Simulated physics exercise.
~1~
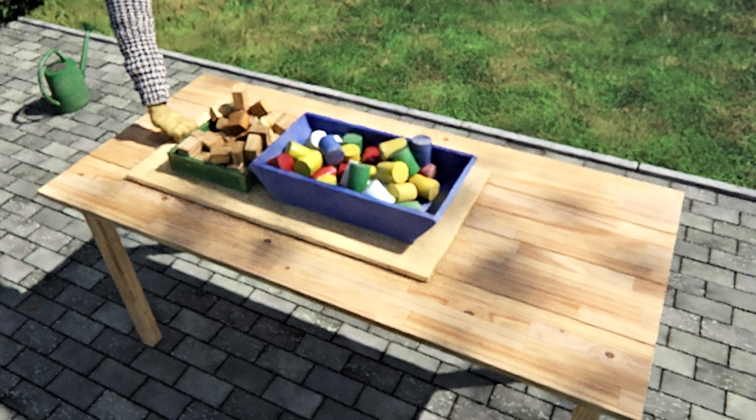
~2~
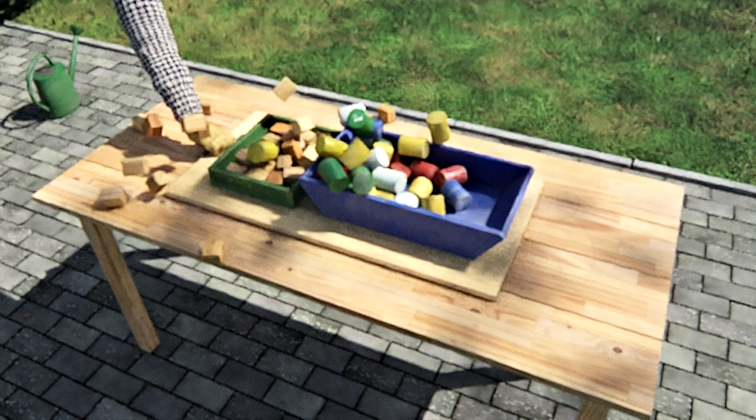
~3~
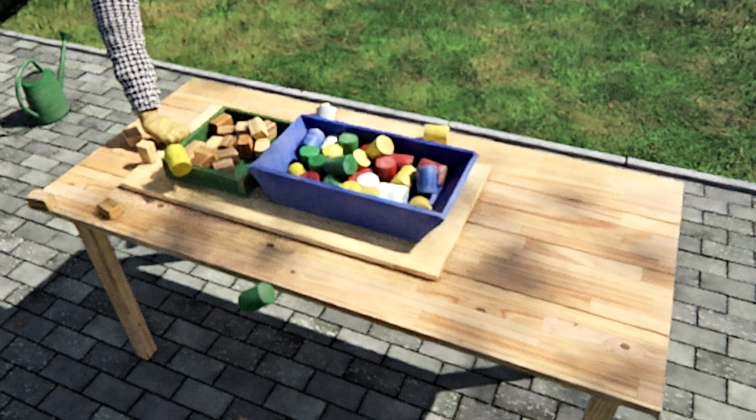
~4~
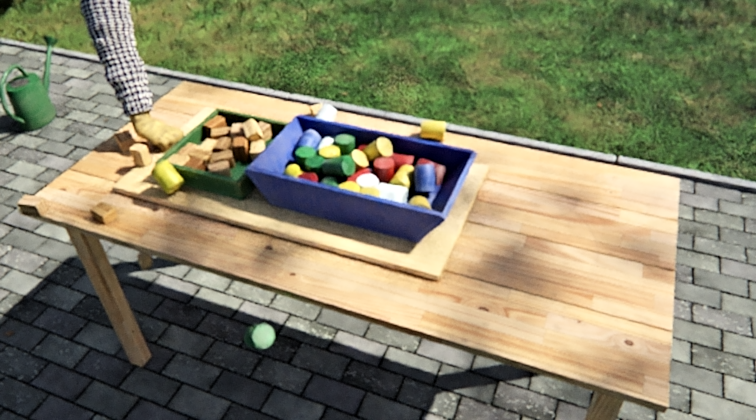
To begin with, a gloved hand holds the left end of a board on a wooden garden table, where a small green tote of wooden blocks sits beside a larger blue tote of colourful cylinders. The board slides to the right, and blocks tumble out around the hand while several cylinders fly up above the totes. It then moves back to the left, as a green cylinder drops past the table's near edge. Finally the board rests, with blocks scattered at the left, a few cylinders lying outside the totes and the green one below, while both totes remain well filled.
